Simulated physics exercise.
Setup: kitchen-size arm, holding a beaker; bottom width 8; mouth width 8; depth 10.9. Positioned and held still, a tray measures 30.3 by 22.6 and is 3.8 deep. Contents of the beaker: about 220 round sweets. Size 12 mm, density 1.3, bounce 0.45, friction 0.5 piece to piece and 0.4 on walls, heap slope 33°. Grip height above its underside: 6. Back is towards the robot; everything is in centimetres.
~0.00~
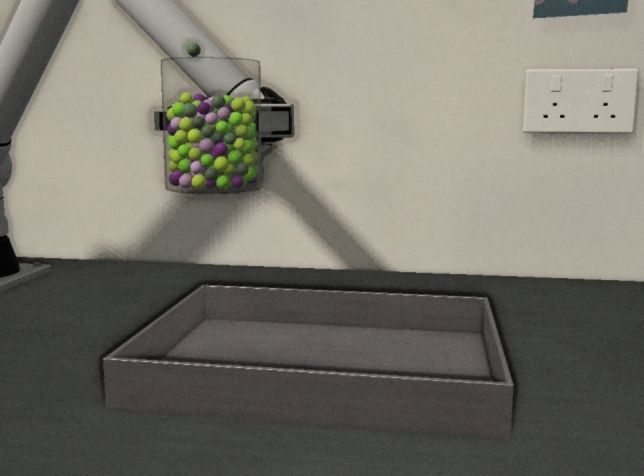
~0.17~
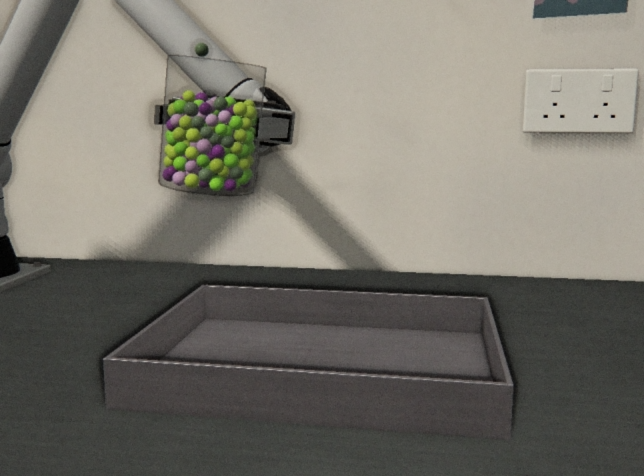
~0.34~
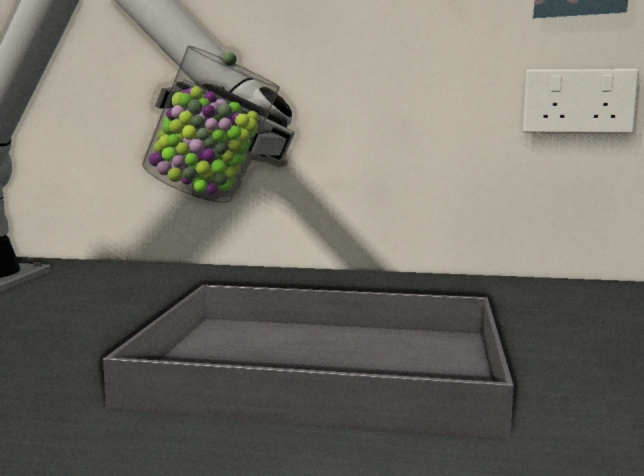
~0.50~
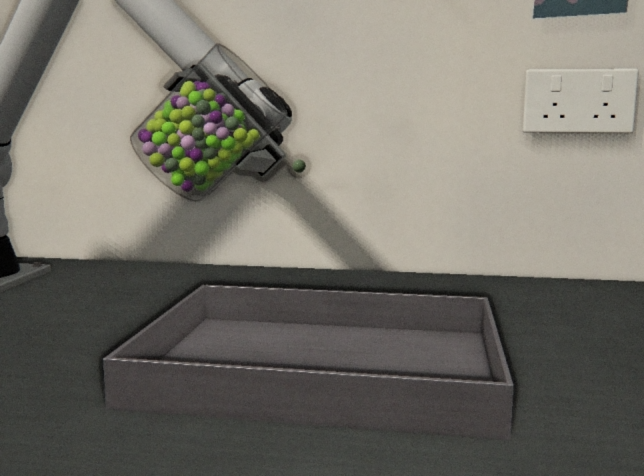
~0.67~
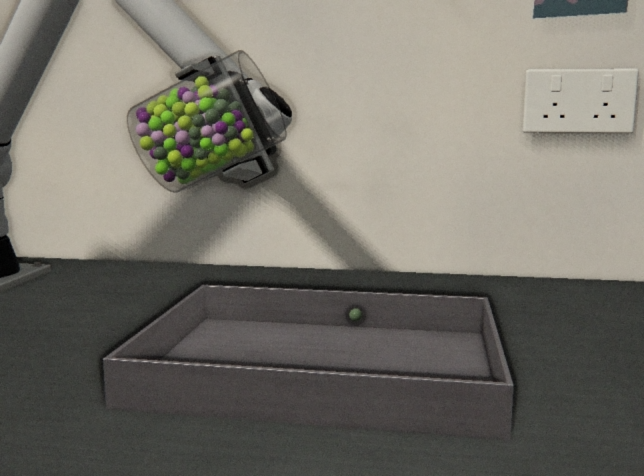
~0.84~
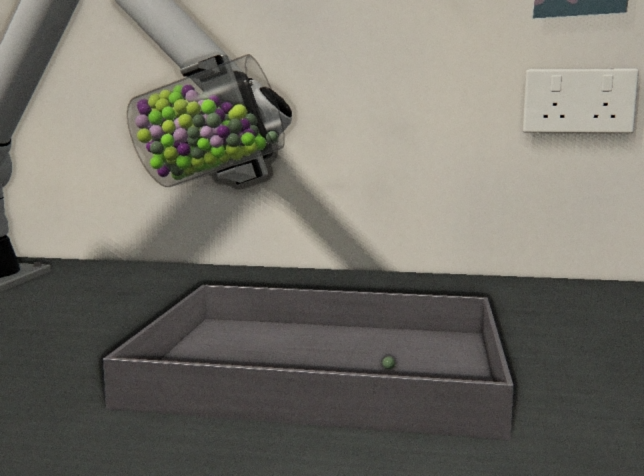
The clip opens on a robot arm holding a clear beaker of green, yellow, purple and grey balls upright above an empty tray. The arm tips the beaker steadily to the right, and a single dark green ball drops out and rolls across the tray while the rest stay inside the steeply tilted beaker.
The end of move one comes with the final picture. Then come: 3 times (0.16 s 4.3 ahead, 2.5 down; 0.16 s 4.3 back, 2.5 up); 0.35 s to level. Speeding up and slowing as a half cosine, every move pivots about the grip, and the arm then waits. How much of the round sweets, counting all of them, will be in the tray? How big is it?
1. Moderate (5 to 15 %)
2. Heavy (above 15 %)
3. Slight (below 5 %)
Answer: 1.
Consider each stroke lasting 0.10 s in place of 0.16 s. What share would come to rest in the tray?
That gives about 30 percent.
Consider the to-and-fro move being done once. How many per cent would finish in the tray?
In that case it would be roughly 5 per cent.
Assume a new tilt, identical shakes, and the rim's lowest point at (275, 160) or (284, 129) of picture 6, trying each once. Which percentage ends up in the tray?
Roughly 35 and 0 percent.
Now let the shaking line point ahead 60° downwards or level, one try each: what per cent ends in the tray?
About 0 and 25 per cent.
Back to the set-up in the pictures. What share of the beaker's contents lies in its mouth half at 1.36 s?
Roughly 35 %.
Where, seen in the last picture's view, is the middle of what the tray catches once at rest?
It lands close to (341, 358).
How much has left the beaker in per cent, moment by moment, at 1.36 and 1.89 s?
Taking the two times in order, I'd say 5 and then 10 per cent.
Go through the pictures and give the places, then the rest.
Beaker middle at (213, 127), level; upper third of the load around (212, 117), from x 175 to 250, top at y 50; 224 in the beaker, in the first frame.
Beaker middle at (212, 127), tilted 7° forward; upper third of the load around (210, 118), from x 170 to 250, top at y 50, in the second frame.
Beaker middle at (210, 127), tilted 25° forward; upper third of the load around (204, 118), from x 155 to 250, top at y 60, in the third frame.
Beaker middle at (208, 125), tilted 46° forward; upper third of the load around (198, 114), from x 145 to 300, top at y 85; 223 in the beaker, 1 in flight or on a rim, in the fourth frame.
Beaker middle at (207, 124), tilted 64° forward; upper third of the load around (193, 110), from x 145 to 355, top at y 85; 223 in the beaker, 1 in the tray, in the fifth frame.
Beaker middle at (207, 123), tilted 71° forward; upper third of the load around (191, 111), from x 145 to 390, top at y 90; 223 in the beaker, 1 in the tray, in the sixth frame.
By 1.36 s, tilted 71° forward, highest piece 22 above the table; 215 in the beaker, 7 in the tray, 2 in flight or on a rim.
By 1.89 s, tilted 61° forward, highest piece 23 above the table; 203 in the beaker, 19 in the tray, 2 in flight or on a rim.
By 2.35 s, level, highest piece 26 above the table; 202 in the beaker, 22 in the tray.
By 3.40 s, level, highest piece 26 above the table; 202 in the beaker, 22 in the tray.
Final count, 202 in the beaker, 22 in the tray. That is 10 % in the tray.
